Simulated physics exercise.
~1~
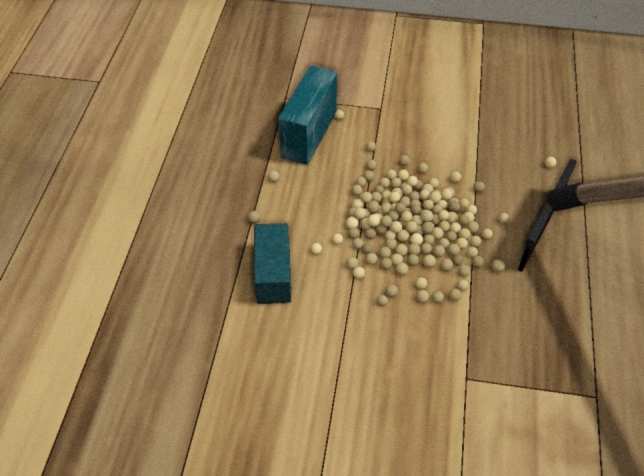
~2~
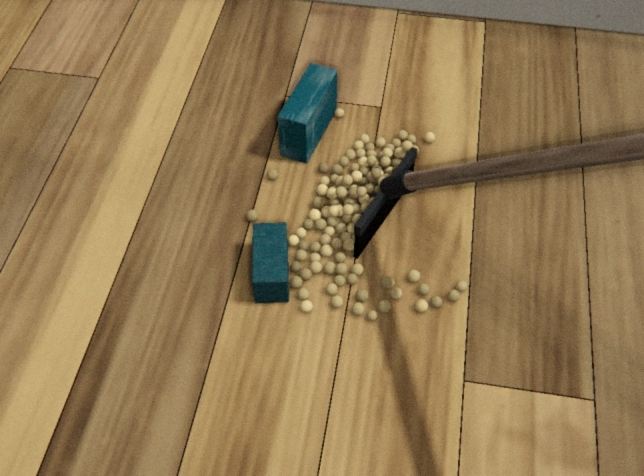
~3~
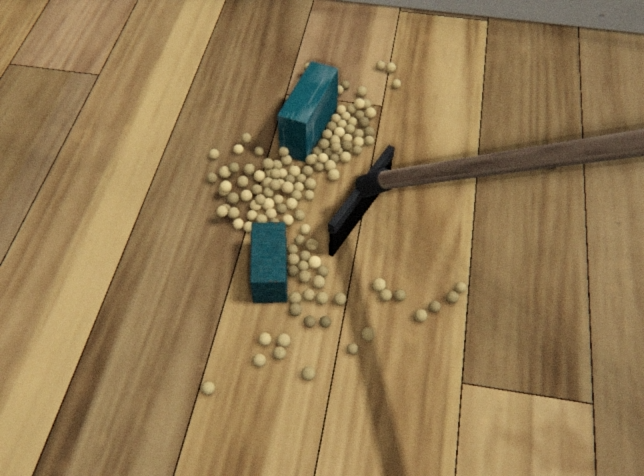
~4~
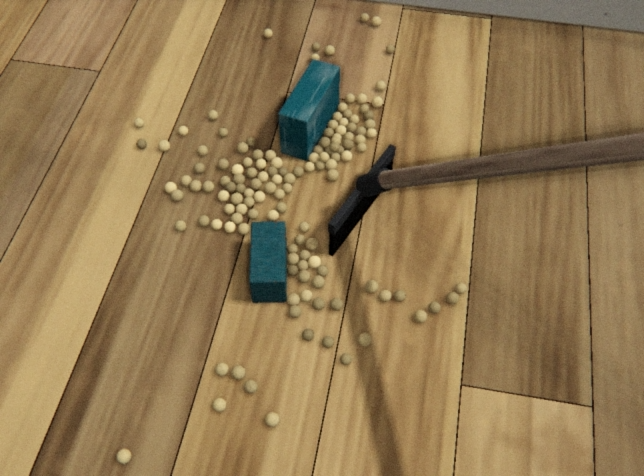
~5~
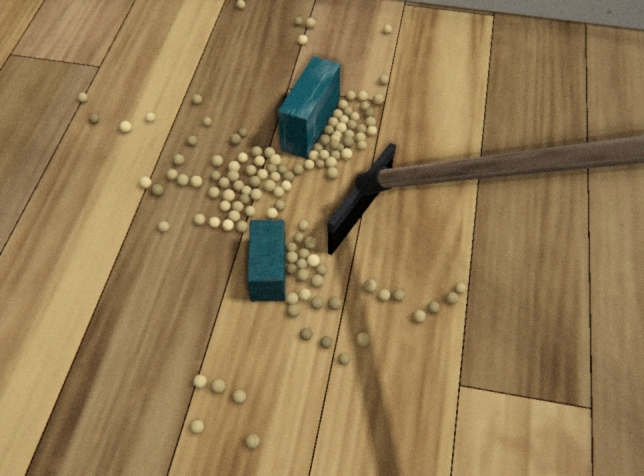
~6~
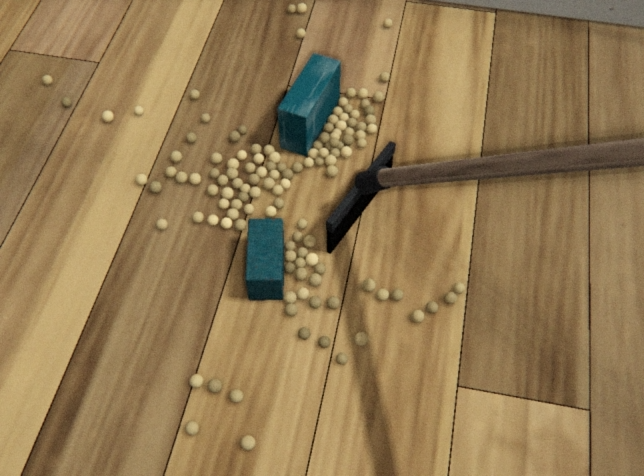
A black squeegee on a wooden handle, reaching in from the right, stands on a floor of light and dark wooden planks seen from above at a slant. To its left lies a loose heap of pale, round nuts, and beyond them two teal blocks with a gap between. The squeegee sweeps left, shoving the heap up against the blocks, then halts just short of them. Many nuts spill through the gap and others roll round both blocks. They finally settle, with a large share still held before the blocks and a few scattered far left.
